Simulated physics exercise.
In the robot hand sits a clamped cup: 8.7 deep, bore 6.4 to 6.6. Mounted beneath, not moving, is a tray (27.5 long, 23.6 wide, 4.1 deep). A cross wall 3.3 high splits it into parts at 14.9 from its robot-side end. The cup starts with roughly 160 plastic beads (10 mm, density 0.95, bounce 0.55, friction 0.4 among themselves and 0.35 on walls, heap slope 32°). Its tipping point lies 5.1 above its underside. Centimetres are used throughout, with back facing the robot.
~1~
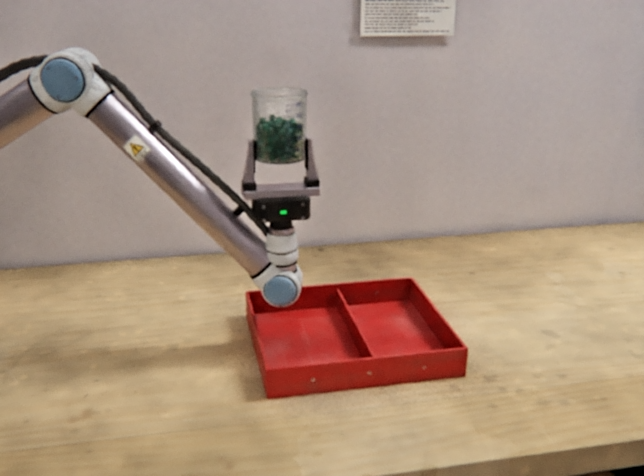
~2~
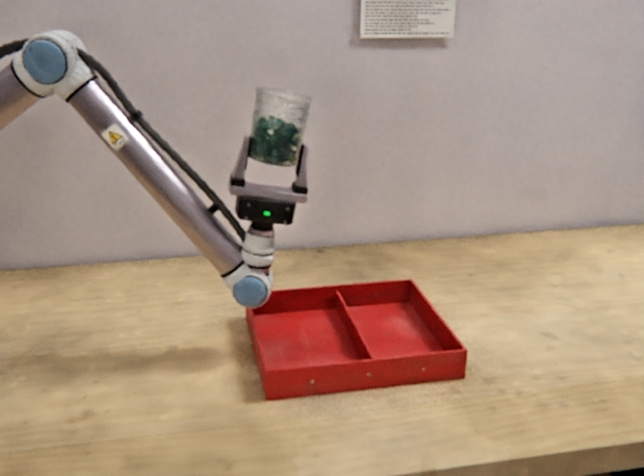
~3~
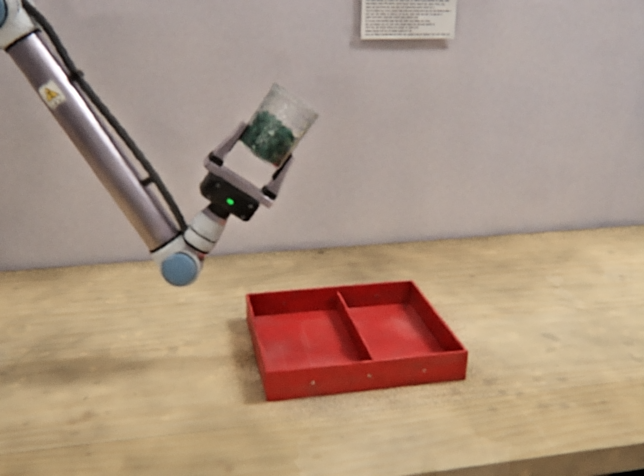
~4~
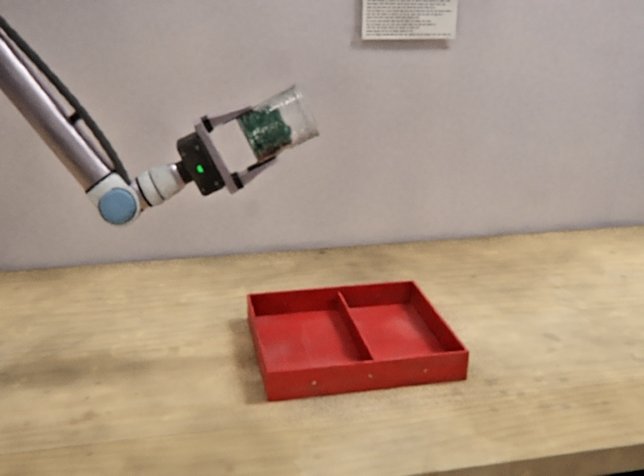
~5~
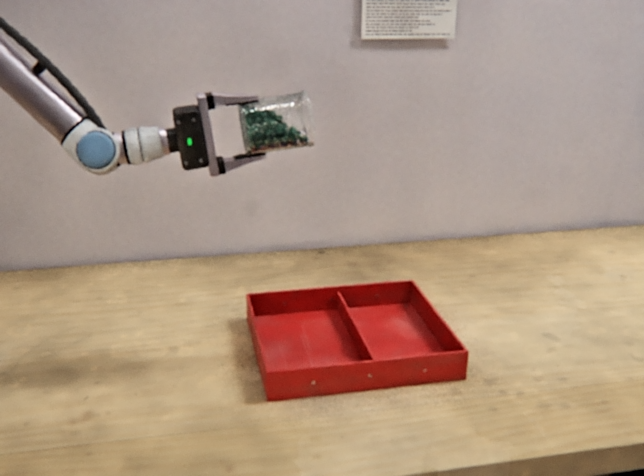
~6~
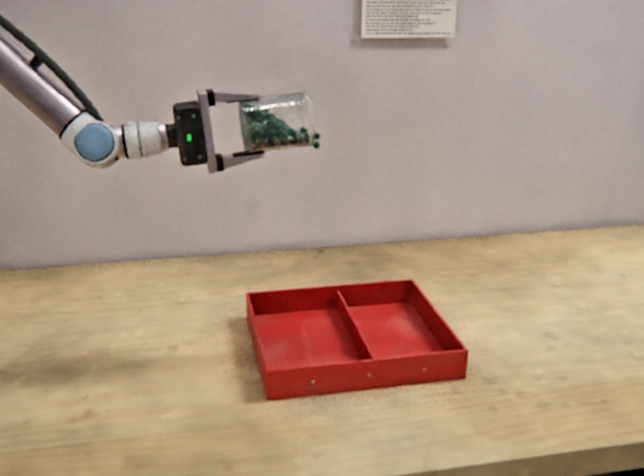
To begin with, a robot arm holds a clear cup of green beads upright above a red tray split by a divider. The arm draws back leftward and tilts the cup to the right until it lies nearly horizontal, while the beads shift along its side toward the rim.
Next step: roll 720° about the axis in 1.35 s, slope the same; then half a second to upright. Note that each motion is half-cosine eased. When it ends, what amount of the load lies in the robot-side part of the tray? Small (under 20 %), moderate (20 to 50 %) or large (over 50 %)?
Moderate.
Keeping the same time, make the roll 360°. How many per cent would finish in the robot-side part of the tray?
It would come to around 35 per cent.
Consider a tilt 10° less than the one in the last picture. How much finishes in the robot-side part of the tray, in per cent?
The share would be around 10 per cent.
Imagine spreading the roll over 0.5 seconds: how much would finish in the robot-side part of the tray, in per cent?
Then: Approx. 10 %.
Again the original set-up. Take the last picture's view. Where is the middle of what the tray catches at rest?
Middle: Close to (334, 343).
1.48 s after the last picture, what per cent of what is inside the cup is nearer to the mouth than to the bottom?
Roughly 40 %.
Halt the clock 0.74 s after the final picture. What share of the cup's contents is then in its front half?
About 25 %.
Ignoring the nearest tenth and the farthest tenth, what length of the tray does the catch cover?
Length of tray covered: Approx. 22 cm.
Then, 0.74 s later, tipped 85°, highest piece 37 above the table; 118 in the cup, 17 in the robot-side part, 2 in the far-side part, 21 in flight or on a rim.
Then, 1.48 s later, tipped 72°, highest piece 35 above the table; 80 in the cup, 51 in the robot-side part, 18 in the far-side part, 7 on the table or floor, 2 in flight or on a rim.
Then, 2.05 s later, upright, highest piece 35 above the table; 79 in the cup, 51 in the robot-side part, 20 in the far-side part, 8 on the table or floor.
Then, 2.75 s later, upright, highest piece 35 above the table; 79 in the cup, 51 in the robot-side part, 20 in the far-side part, 8 on the table or floor.
At rest, 79 in the cup, 51 in the robot-side part, 20 in the far-side part, 8 on the table or floor. That is 32 % in the robot-side part of the tray.
